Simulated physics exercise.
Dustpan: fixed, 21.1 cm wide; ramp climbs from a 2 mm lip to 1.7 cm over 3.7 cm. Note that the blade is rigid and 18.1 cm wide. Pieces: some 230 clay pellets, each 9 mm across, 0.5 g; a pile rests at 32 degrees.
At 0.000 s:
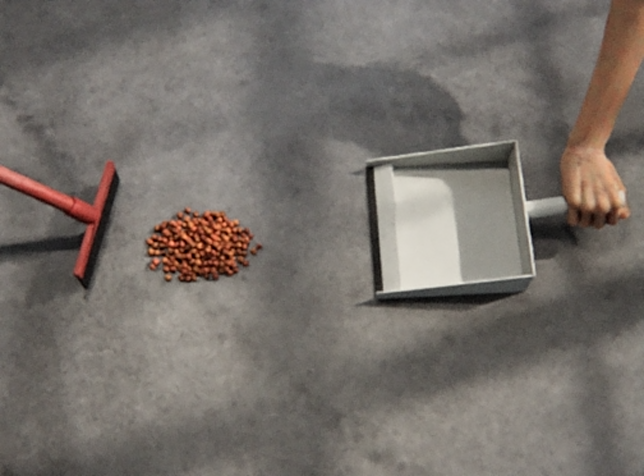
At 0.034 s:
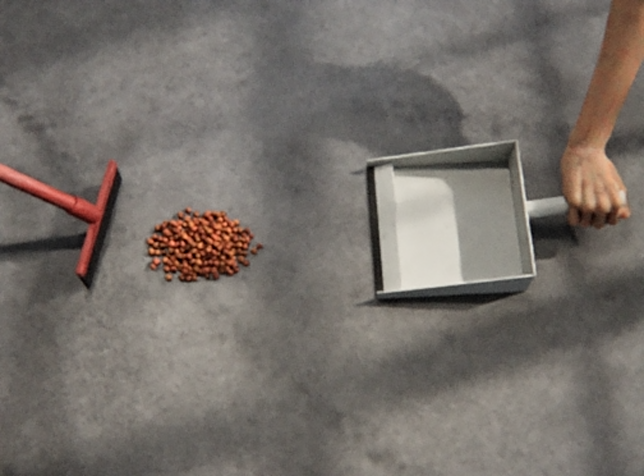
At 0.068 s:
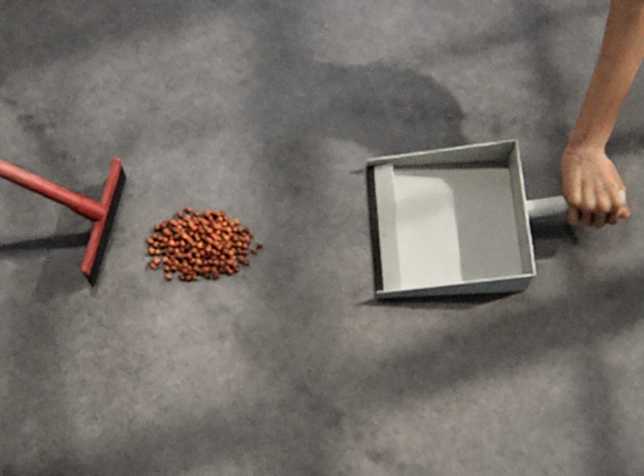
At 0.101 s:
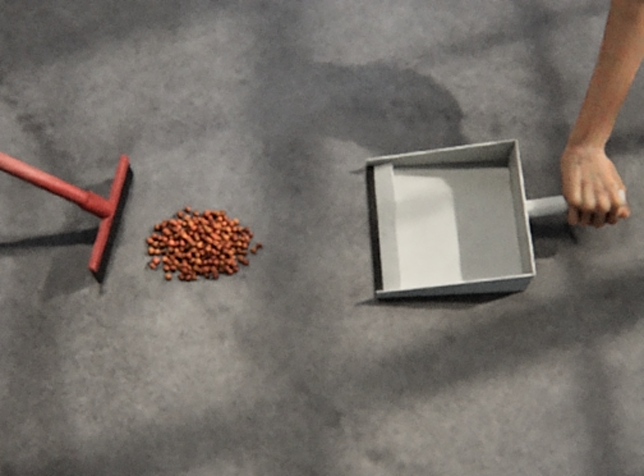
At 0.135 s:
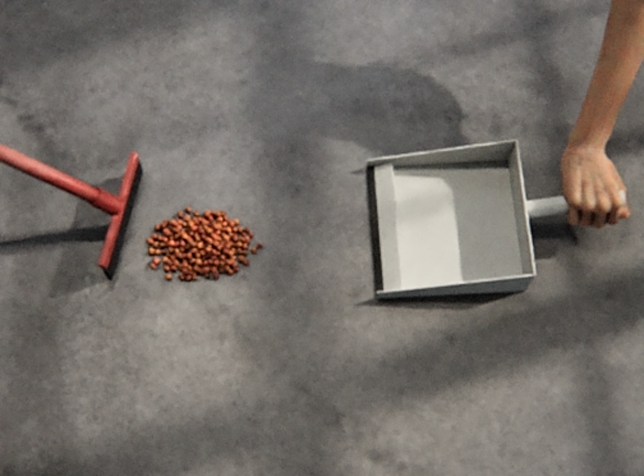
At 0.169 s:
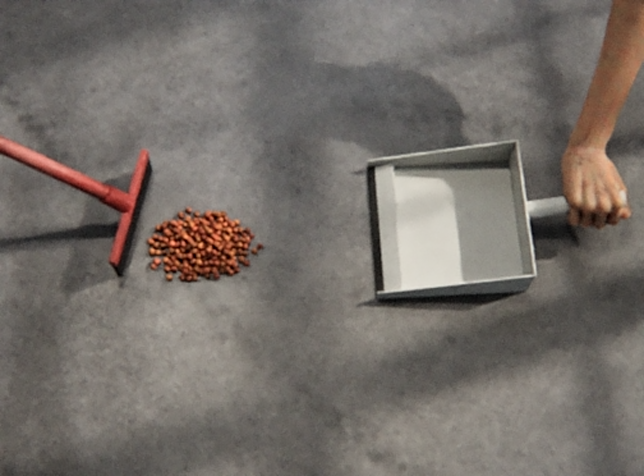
A red-handled blade on the left slides a short way rightward across the grey floor, angling slightly upward, toward a small heap of reddish-brown pellets. It draws close to the heap's left edge while the pellets stay undisturbed, and a hand at right holds a grey dustpan still.
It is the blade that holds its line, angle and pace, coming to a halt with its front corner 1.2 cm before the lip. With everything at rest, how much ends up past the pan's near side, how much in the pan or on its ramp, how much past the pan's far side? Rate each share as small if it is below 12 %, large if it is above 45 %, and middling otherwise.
Past the pan's near side: Small, in the pan or on its ramp: Small, past the pan's far side: Small.
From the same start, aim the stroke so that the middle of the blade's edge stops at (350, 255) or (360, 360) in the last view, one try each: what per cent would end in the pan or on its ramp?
Some 25 in a hundred and 0 in a hundred.
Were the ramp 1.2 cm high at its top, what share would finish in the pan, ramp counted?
Estimated share: Around 0 in a hundred.
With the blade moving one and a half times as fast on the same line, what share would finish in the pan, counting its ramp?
Some 0 %.
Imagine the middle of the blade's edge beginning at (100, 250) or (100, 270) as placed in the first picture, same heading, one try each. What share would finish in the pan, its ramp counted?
0 and 5 per cent, roughly.
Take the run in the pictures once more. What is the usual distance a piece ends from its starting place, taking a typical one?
6 cm or thereabouts.
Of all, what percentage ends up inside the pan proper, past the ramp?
Estimate: Near 0 per cent of all.
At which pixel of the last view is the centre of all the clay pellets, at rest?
Close to pixel (258, 251).
After 0.55 s, middle of the blade 20 cm from the lip; 0 % over the lip, far side 0 %, near side 0 %.
After 0.80 s, middle of the blade 10 cm from the lip; 0 % over the lip, far side 5 %, near side 0 %.
After 1.16 s, middle of the blade 3 cm from the lip; 0 % over the lip, far side 5 %, near side 0 %.
In the end, at 1.5 s, near side 0 %, pan 0 %, far side 5 %, in front of the lip or behind the blade 95 %.
